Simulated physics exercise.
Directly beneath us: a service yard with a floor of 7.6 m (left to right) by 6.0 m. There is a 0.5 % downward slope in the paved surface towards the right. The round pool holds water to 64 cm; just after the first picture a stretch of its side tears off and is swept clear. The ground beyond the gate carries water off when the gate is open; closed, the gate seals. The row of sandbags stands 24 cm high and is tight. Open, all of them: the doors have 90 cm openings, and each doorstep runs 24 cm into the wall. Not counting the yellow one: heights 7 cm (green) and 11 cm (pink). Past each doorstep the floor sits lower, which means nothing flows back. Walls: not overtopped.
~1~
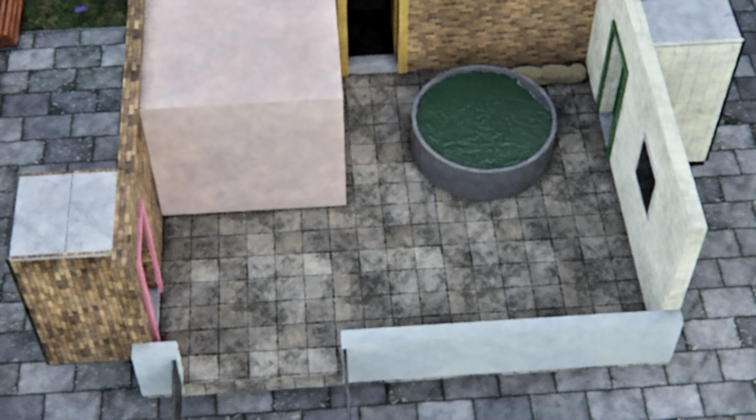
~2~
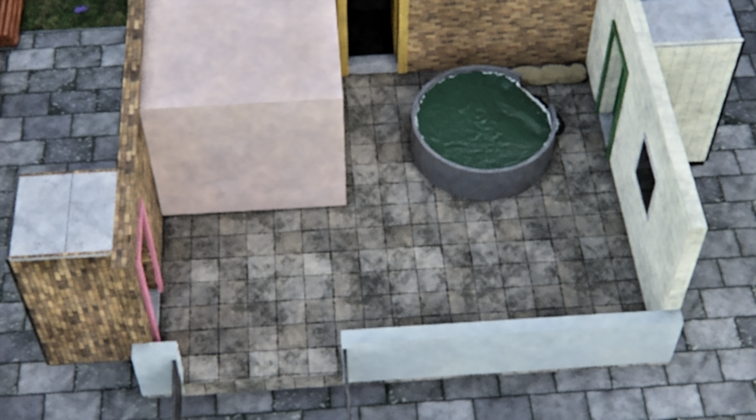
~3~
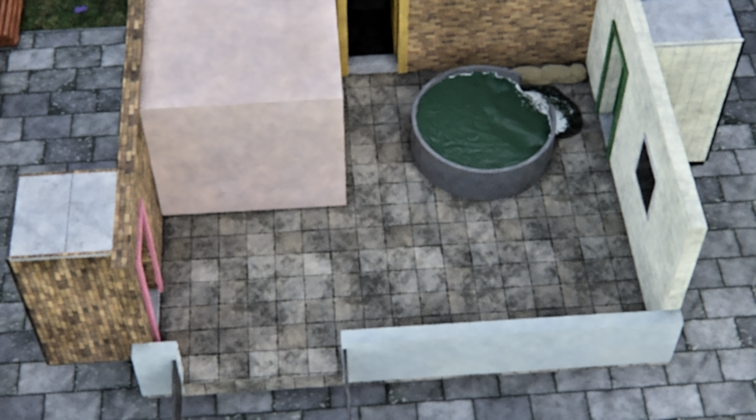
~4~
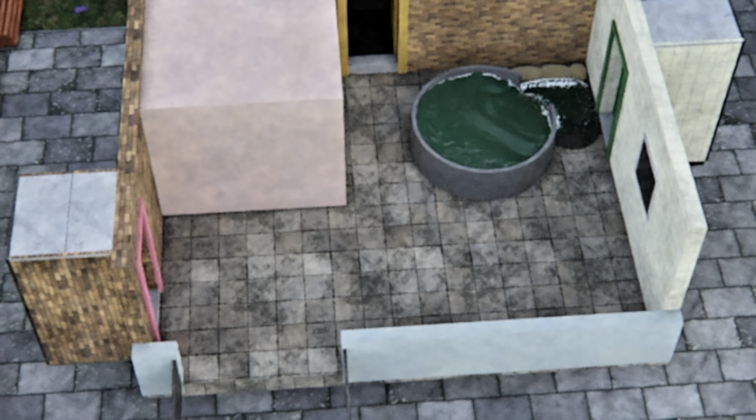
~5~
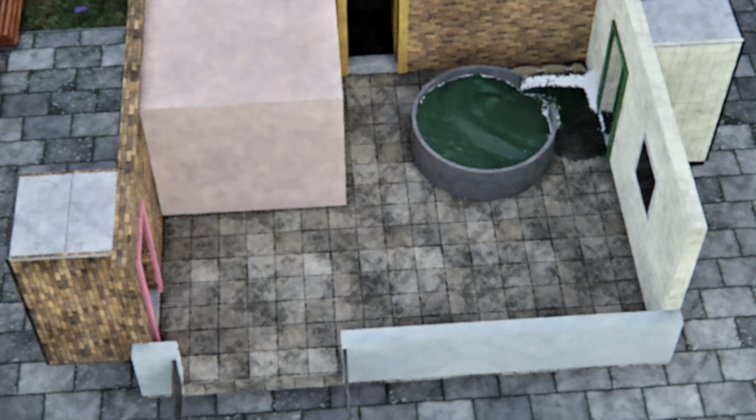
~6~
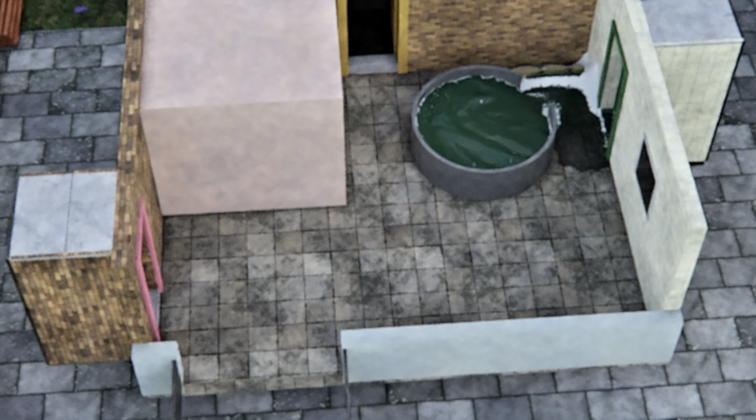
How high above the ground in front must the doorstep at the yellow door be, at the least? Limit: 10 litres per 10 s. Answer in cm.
About 11.5 cm.
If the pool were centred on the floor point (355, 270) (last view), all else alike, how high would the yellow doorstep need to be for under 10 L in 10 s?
Roughly 9.0 centimetres.
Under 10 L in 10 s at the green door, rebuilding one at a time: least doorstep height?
At green, roughly 33 cm.
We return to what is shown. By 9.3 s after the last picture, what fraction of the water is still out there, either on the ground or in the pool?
Close to 78 per cent is still present.
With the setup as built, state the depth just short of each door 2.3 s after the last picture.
In cm - green: 21, pink: 0, yellow: 4.
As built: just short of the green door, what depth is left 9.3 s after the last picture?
About 12.0 centimetres.
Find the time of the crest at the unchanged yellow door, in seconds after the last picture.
Crest at t of about 4.0 s.
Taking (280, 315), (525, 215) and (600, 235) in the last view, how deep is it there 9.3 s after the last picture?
Taking the spots in order: About 3, 4 and 2 centimetres.
Then, 0.7 s after the last picture water covers 10 % of the floor, deepest (52 cm) near (585, 64); it has not reached the yellow door.
Then, 2.3 s after the last picture water covers 35 % of the floor, deepest (35 cm) near (550, 88); 4 cm at the yellow door, 0 litres in over its 22 cm doorstep.
Then, 9.3 s after the last picture water covers 90 % of the floor, deepest (15 cm) near (585, 108); 7 cm at the yellow door, 0 litres in over its 22 cm doorstep.
At the yellow door as built, the water peaked near 10 cm, 4.1 s after the last picture.
With a doorstep of 10.5 cm, 12 litres would have come in within the 10 s; with 14 cm, 4 litres. So under 10 litres takes about 11.5 cm.
